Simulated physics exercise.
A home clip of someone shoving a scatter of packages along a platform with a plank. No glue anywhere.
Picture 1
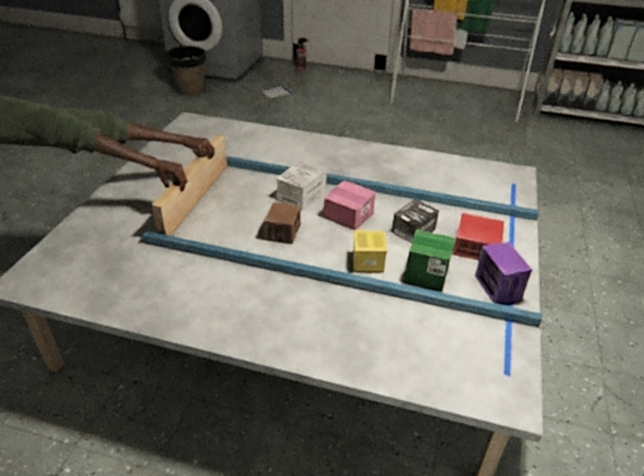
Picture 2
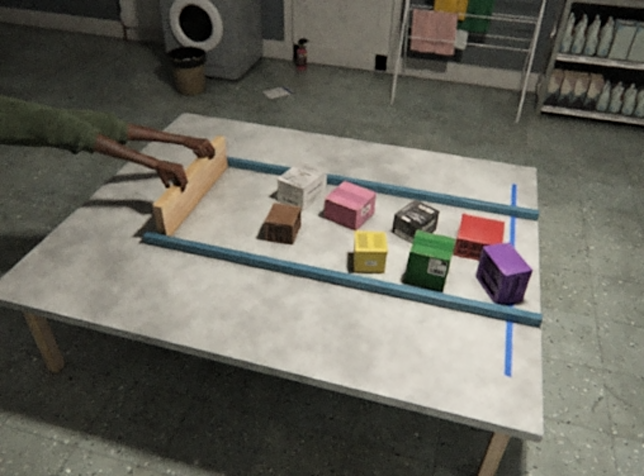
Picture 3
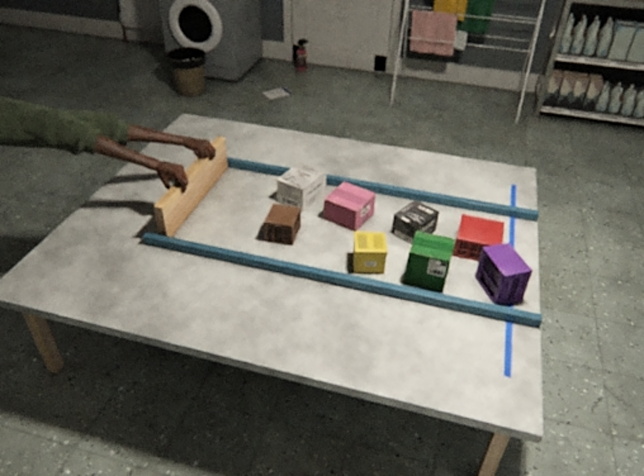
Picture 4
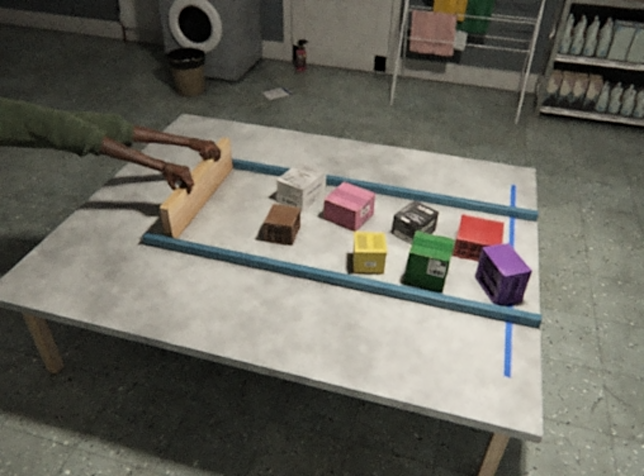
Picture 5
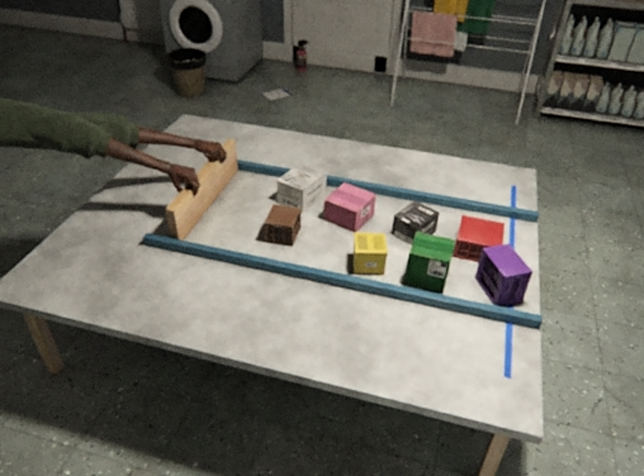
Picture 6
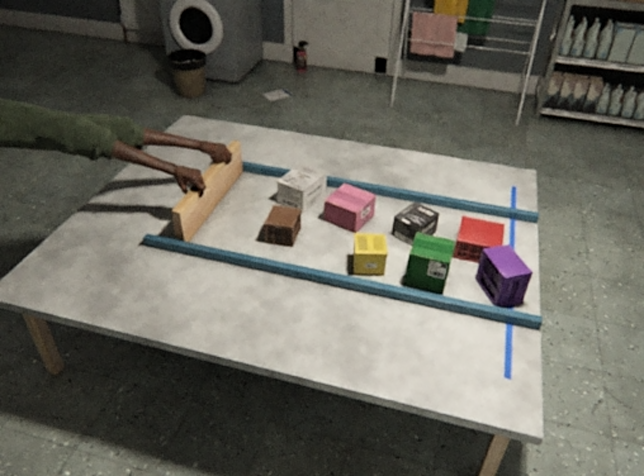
Hands sliding a wooden plank slightly rightward between blue rails on a table, while the scattered colourful boxes ahead stay still.
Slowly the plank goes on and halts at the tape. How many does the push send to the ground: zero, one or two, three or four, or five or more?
In the end the number that fall off is five or more.
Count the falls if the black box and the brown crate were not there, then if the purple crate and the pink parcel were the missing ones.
Fallen: 4, and 4 in the other try.
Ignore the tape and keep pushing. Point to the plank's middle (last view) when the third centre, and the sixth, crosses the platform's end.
First at (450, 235), next at (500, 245).
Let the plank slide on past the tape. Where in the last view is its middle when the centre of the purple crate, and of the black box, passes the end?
For the purple crate at (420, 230), for the black box at (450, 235).
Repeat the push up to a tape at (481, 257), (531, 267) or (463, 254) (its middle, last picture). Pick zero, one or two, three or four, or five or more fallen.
In that order: Three to four; five or more; either three or four.
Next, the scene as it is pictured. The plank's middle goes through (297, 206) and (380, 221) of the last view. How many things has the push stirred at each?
The counts are 3 and 7.
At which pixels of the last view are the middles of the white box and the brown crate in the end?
Near (533, 227) and (530, 273).
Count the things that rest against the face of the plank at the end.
The number is 2.
A little later, none off yet; purple crate at rest near (503, 276); red crate at rest near (479, 241); green parcel at rest near (430, 263).
Next, none off yet; purple crate shifted a little near (520, 277); red crate shifted about its own width near (533, 256); green parcel shifted about its own width near (479, 278).
When it is over, the number that fall off is five or more; down, pink parcel, yellow tote, black box, green parcel, red crate and purple crate.
